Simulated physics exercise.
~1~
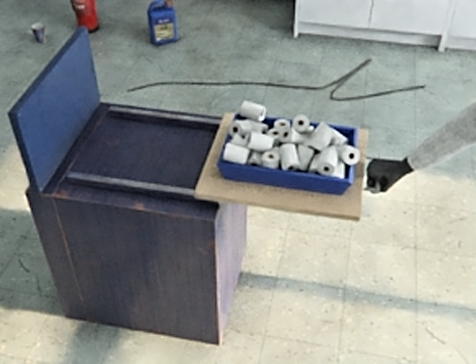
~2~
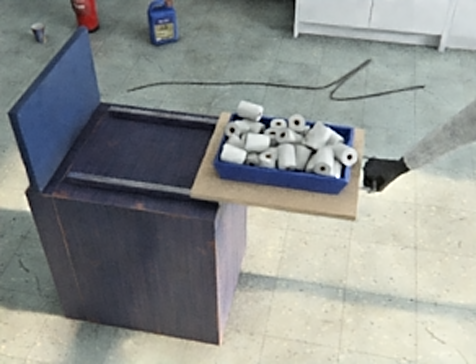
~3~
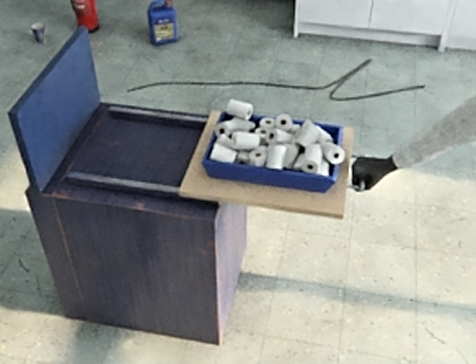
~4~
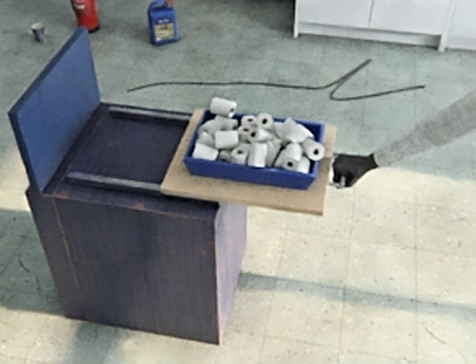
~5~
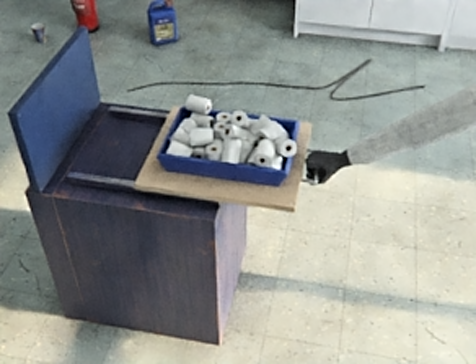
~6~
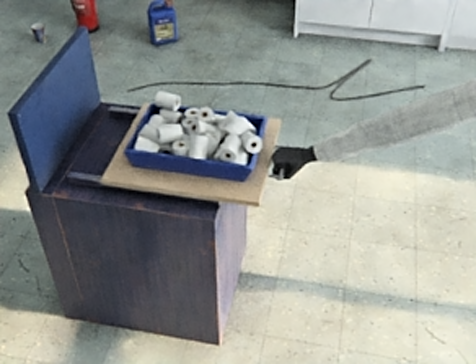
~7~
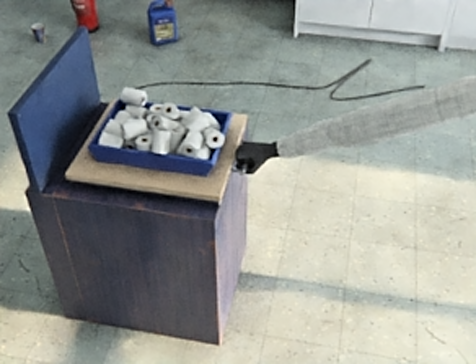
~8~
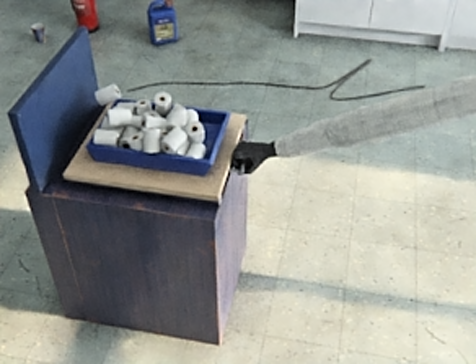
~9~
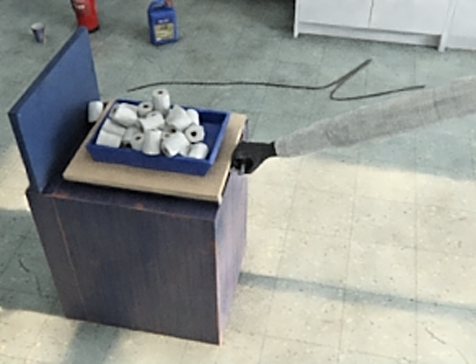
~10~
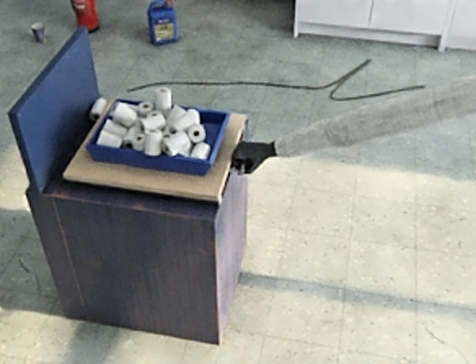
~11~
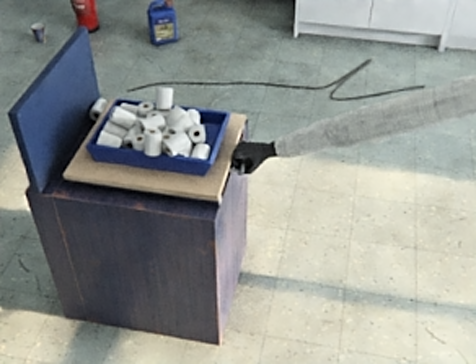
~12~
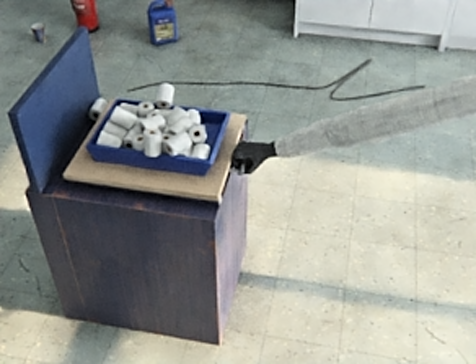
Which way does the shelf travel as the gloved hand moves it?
The shelf travels to the left, toward the upright back panel.
